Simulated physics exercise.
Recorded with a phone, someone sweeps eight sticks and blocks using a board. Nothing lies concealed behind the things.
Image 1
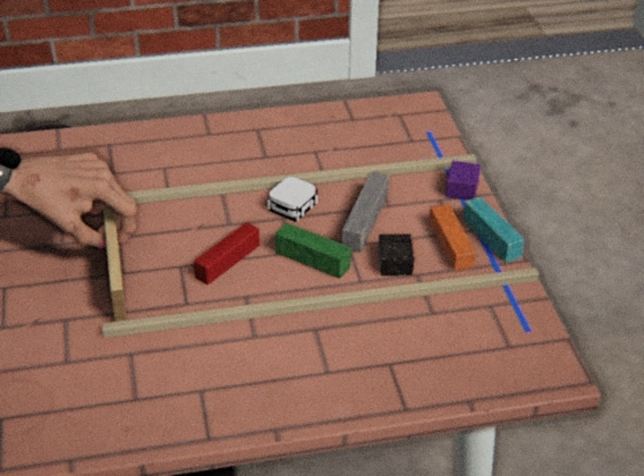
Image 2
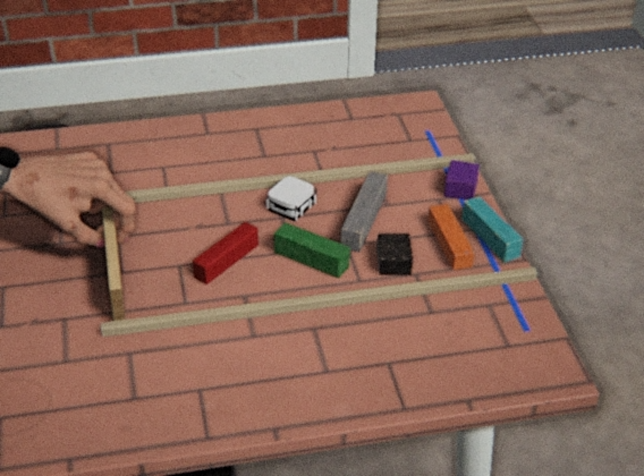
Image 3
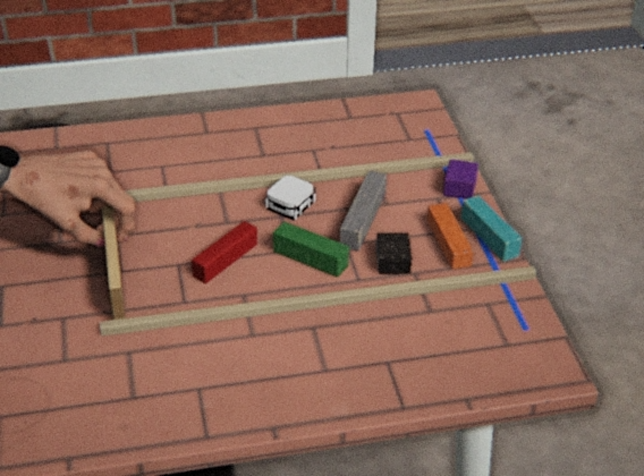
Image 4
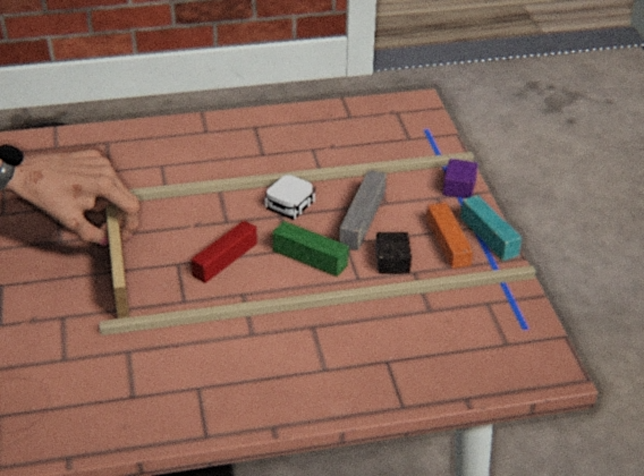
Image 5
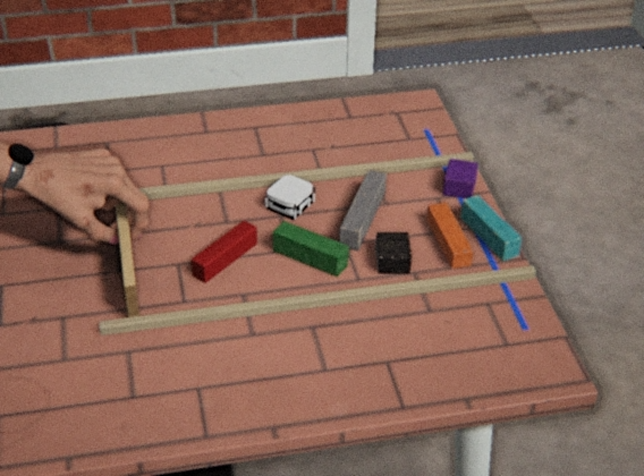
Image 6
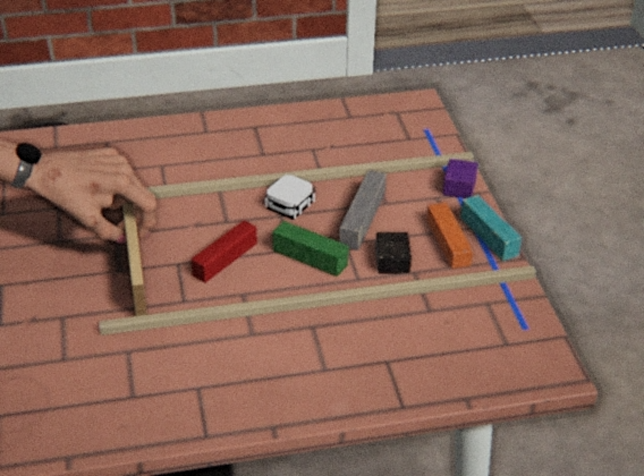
A hand slides a wooden board slightly right between two strips, toward scattered, unmoving colored blocks.
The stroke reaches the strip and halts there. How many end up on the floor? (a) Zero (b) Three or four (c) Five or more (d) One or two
Five or more.
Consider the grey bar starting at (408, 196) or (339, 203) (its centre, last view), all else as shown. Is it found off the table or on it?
For the grey bar: Gone and then gone.
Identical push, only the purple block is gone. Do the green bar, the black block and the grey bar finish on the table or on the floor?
Result - green bar: Up; black block: Gone; grey bar: Gone.
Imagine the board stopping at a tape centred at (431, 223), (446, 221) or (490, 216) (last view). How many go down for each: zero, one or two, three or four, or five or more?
The three counts come out as either one or two, three to four and 5 or more.
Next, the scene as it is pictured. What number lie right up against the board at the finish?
2.
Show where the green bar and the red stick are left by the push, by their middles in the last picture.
The green bar stops around (510, 230); the red stick around (482, 215).
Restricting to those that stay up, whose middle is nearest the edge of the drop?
Green bar.
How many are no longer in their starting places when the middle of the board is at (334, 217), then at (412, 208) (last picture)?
The counts are 5 and 8.
A little later, none off yet; turquoise bar at rest near (490, 227); purple block at rest near (460, 179); orange bar at rest near (449, 235).
Next, none off yet; turquoise bar at rest near (490, 227); purple block at rest near (460, 179); orange bar shifted a little near (465, 231).
When it is over, the number that fall off is five or more; down, grey bar, black block, orange bar, purple block and turquoise bar.
